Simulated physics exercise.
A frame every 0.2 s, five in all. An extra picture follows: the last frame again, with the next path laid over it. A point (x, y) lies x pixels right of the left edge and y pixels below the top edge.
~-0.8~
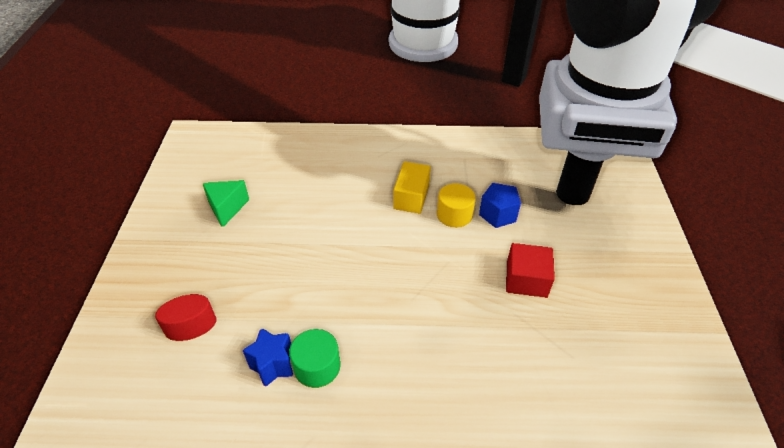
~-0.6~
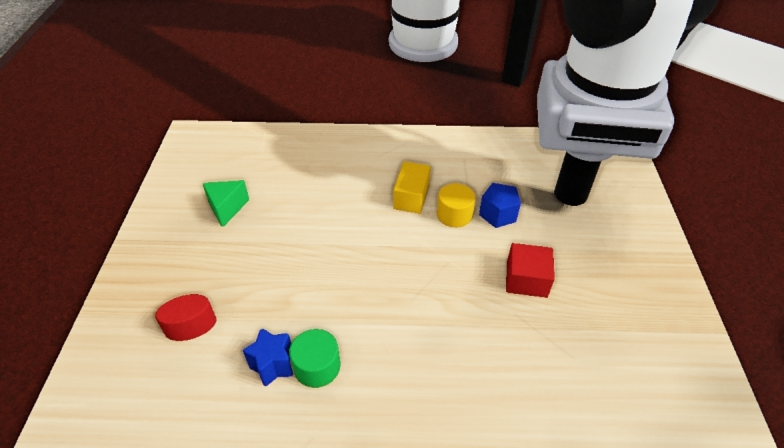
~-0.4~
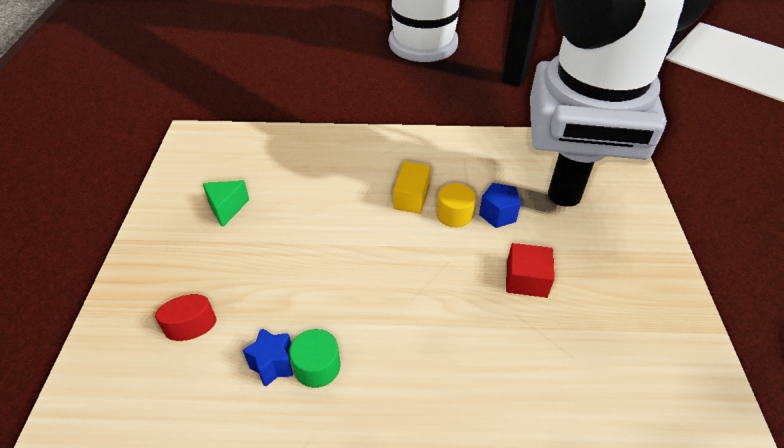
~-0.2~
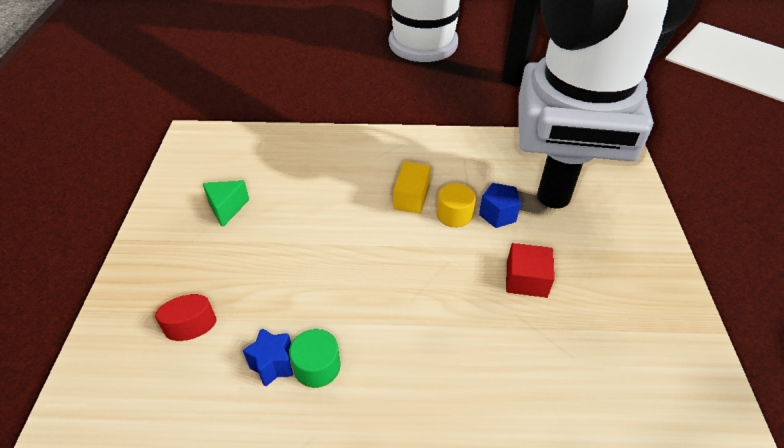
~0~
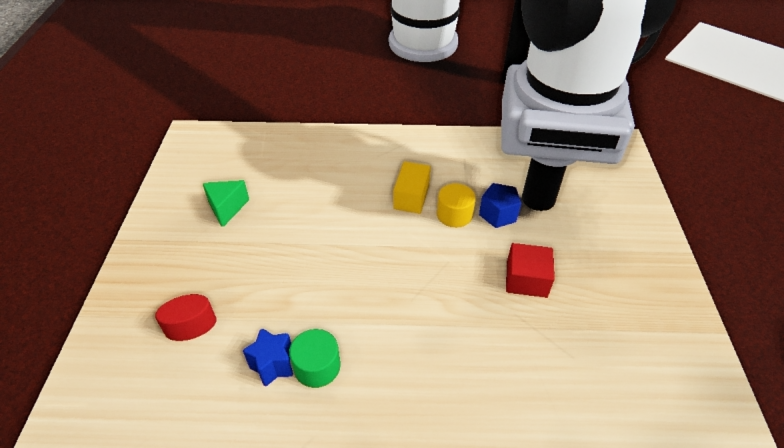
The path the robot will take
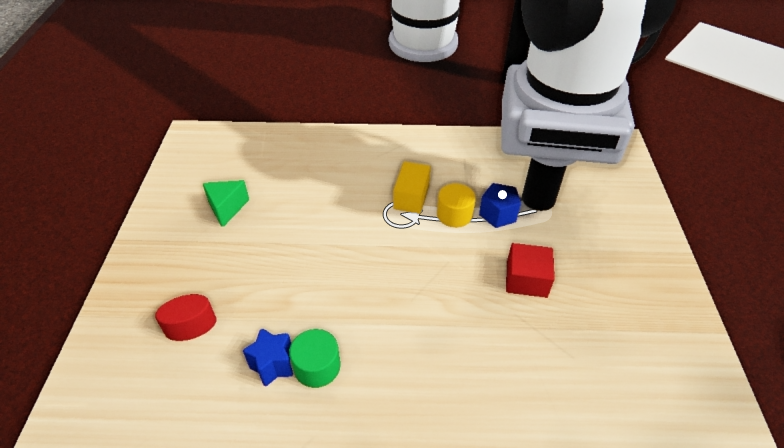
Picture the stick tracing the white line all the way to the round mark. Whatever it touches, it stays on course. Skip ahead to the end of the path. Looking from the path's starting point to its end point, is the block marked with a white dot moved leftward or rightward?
It's pushed left.
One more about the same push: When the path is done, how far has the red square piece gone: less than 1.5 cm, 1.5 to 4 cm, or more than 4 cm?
Travel: Within 1.5 cm.
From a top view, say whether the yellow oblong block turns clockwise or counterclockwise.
The twist is clockwise.
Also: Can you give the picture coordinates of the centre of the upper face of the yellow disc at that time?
Expect it around (371, 209).
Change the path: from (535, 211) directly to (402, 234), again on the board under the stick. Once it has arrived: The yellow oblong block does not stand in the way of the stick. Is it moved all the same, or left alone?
Answer: Moved.
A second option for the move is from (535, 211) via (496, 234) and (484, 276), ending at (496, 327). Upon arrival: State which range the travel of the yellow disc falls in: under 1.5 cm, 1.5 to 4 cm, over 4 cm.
Between 1.5 and 4 cm.
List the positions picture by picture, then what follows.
Stick tip (573, 194); block tops, yellow oblong block (412, 177); yellow disc (457, 195); blue pentagonal block (502, 195); red square piece (533, 260), in the first picture.
Stick (571, 195); blocks unchanged, in the second picture.
Stick (564, 196); blocks unchanged, in the third picture.
Stick (554, 197); blocks unchanged, in the fourth picture.
Stick (538, 200); yellow oblong block (412, 177); yellow disc (457, 195); blue pentagonal block (502, 195); red square piece (533, 260), in the fifth picture.
Path on the board, from (535, 211) through (470, 220) to (401, 214); the dot is on the blue pentagonal block.
What follows on the original path. One third of the way, stick (494, 208); yellow oblong block (409, 176), turned 15° clockwise; yellow disc (428, 202); blue pentagonal block (464, 206), turned 20° anticlockwise.
Two thirds of the way, stick (447, 209); yellow oblong block (403, 176), turned 40° clockwise; yellow disc (387, 207); blue pentagonal block (424, 218), turned 50° anticlockwise.
At the end, stick (401, 203); yellow oblong block (397, 173), turned 65° clockwise; yellow disc (371, 209); blue pentagonal block (414, 222), turned 75° anticlockwise; red square piece in place.
